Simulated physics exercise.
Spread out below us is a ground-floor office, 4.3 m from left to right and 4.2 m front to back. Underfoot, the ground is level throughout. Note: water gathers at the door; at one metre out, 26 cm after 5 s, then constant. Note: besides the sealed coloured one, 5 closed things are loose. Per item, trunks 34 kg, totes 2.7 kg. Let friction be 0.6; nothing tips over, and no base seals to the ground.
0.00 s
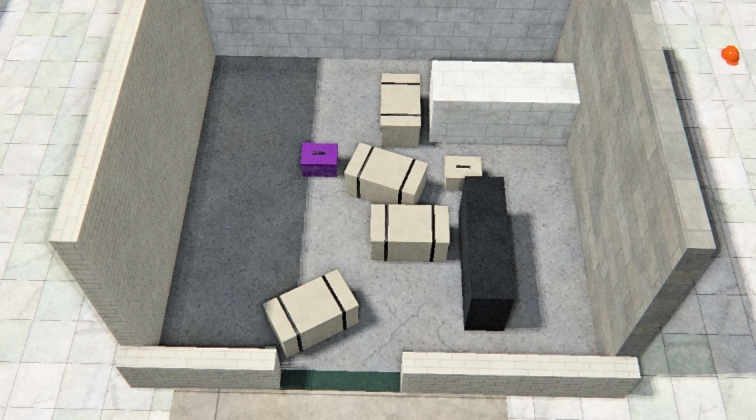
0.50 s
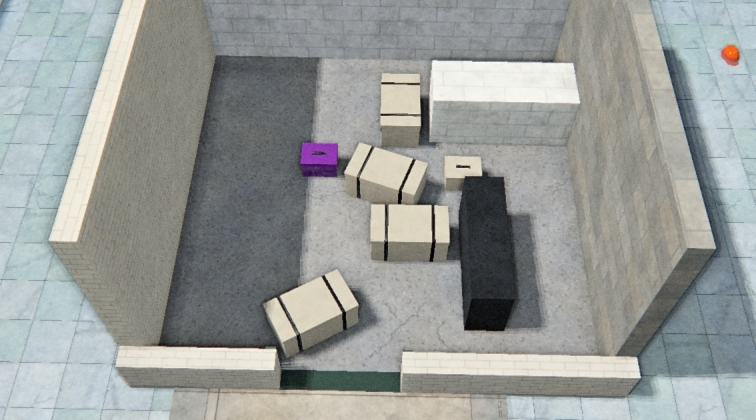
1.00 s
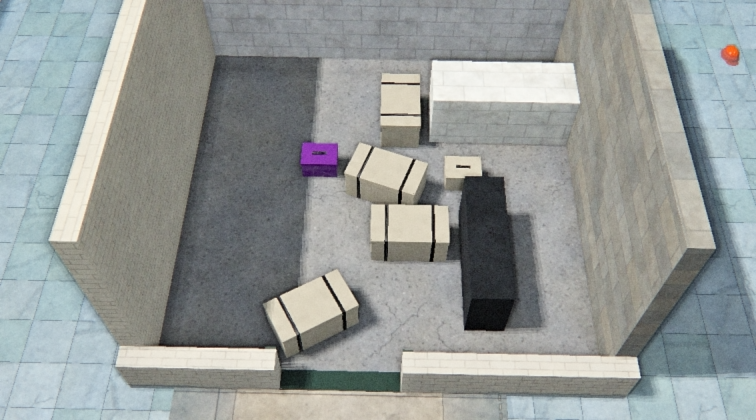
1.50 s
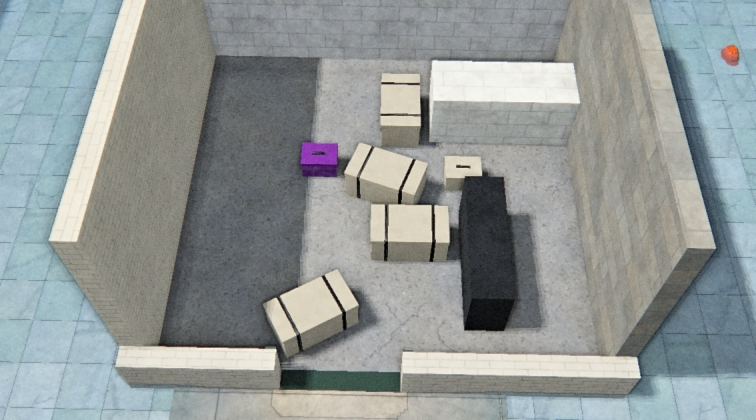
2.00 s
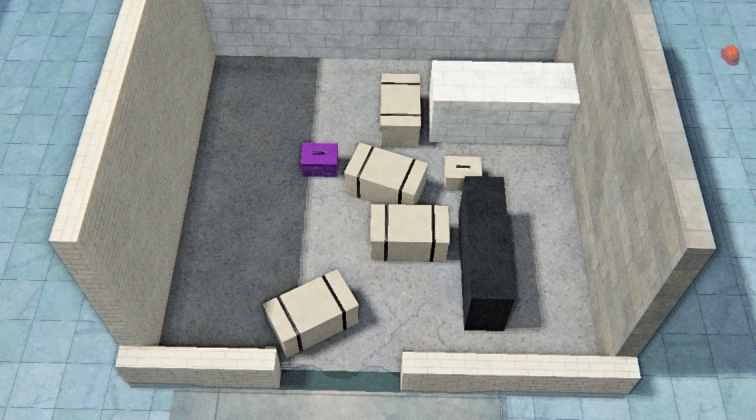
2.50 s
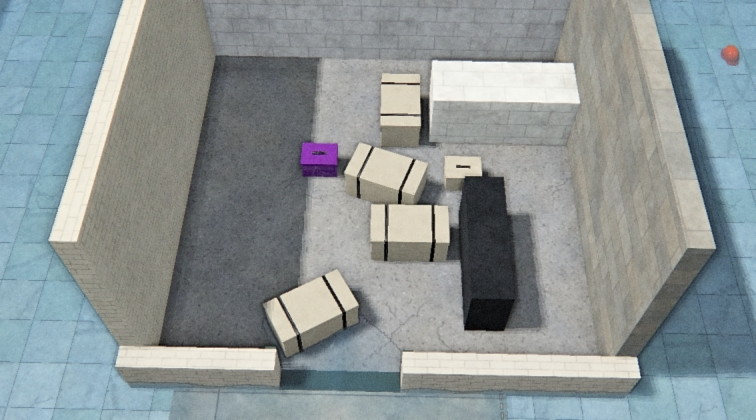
In a roofless office, the boxes stay still while bluish water spreads outside the walls.
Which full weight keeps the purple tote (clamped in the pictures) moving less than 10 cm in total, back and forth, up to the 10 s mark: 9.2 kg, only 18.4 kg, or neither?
Neither does it.
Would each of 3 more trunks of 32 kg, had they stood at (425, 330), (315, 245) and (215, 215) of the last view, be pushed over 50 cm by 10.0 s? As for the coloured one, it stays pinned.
Result, in order - falls shy; exceeds it; exceeds it.
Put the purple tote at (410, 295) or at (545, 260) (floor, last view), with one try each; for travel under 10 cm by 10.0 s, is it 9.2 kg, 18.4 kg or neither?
Taking them in turn, neither mass keeps it, and only the heavier mass keeps it.
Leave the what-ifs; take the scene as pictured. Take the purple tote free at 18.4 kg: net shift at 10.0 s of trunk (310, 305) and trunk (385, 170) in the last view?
They've ended up 350 cm and 80 cm away, in that order.
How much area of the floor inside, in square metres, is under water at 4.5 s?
Wet: Near 4.0 m2.
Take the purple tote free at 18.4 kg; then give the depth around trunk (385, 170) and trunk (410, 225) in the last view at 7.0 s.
8 and 11 cm.
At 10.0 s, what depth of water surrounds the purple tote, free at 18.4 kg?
About 10 cm.
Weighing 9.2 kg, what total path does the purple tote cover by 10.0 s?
It would cover some 250 cm all told.
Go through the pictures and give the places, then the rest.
In the first frame, the purple tote at (319, 154), on the bottom; water covers 0.0 m2; 0 of 6 have shifted.
In the second frame, the purple tote at (319, 154), on the bottom; water covers 0.0 m2; 0 of 6 have shifted.
In the third frame, the purple tote at (319, 154), on the bottom; 0.0 m2 under water; 0 of 6 have shifted.
In the fourth frame, the purple tote at (319, 154), on the bottom; 0.0 m2 under water; 0 of 6 have shifted.
In the fifth frame, the purple tote at (319, 154) rests on the ground; water covers 0.0 m2; 0 of 6 have shifted.
In the sixth frame, the purple tote at (319, 154) rests on the ground; water covers 0.4 m2; 0 of 6 have shifted.
After 3.5 s the purple tote would be 0 cm from its start with 9.2 kg and 0 cm from its start with 18.4 kg; 0 cm of water round it then.
After 4.5 s the purple tote would be 0 cm from its start with 9.2 kg and 0 cm from its start with 18.4 kg; 0 cm of water round it then.
After 7.0 s the purple tote would be 52 cm from its start with 9.2 kg and 17 cm from its start with 18.4 kg; 7 cm of water round it then.
After 10.0 s the purple tote would be 174 cm from its start with 9.2 kg and 63 cm from its start with 18.4 kg; 10 cm of water round it then.
